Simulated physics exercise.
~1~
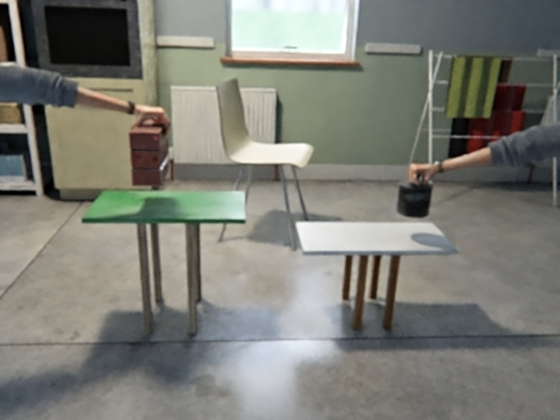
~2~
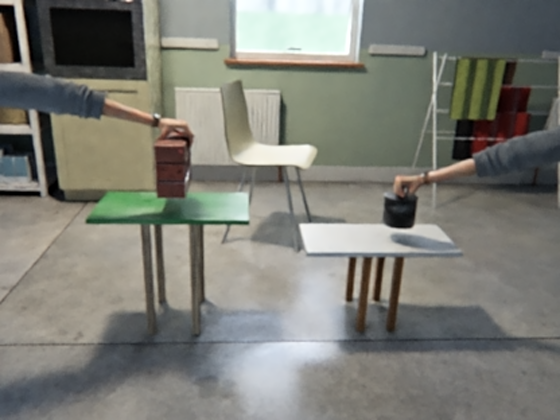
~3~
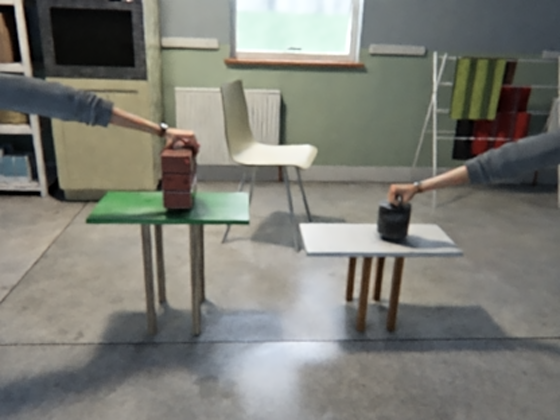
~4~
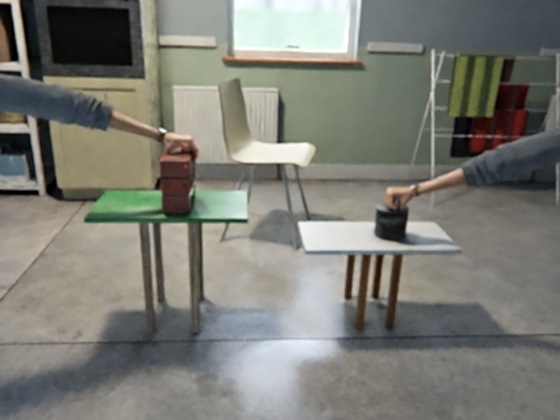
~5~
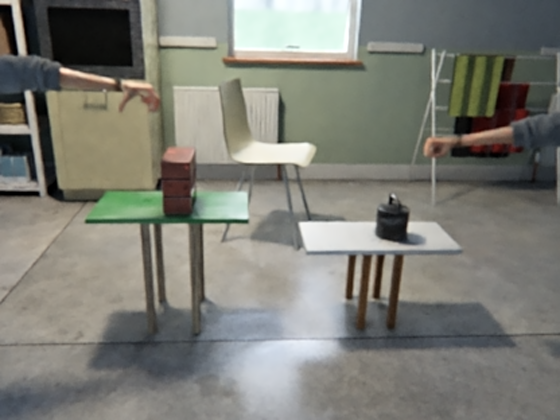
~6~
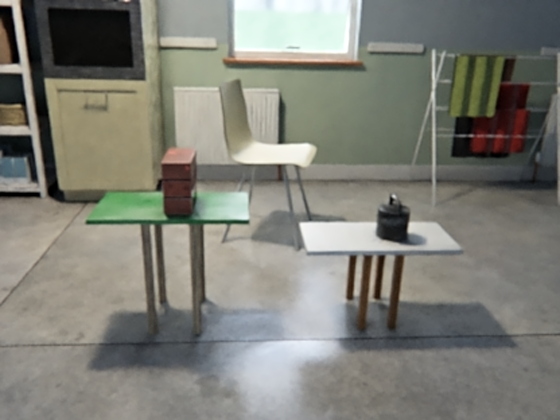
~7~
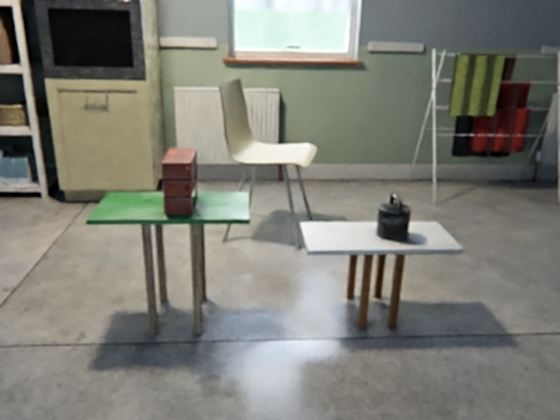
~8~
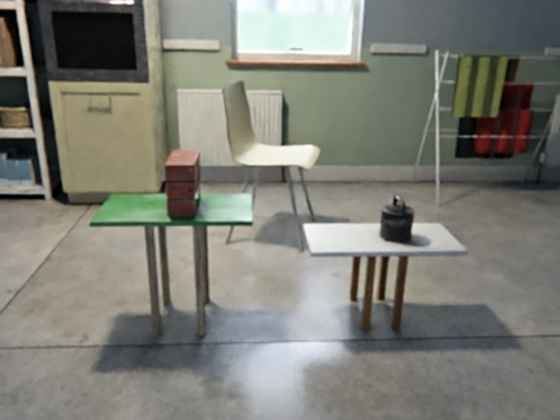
Two hands set red bricks and a dark metal object on small tables, which stay steady.
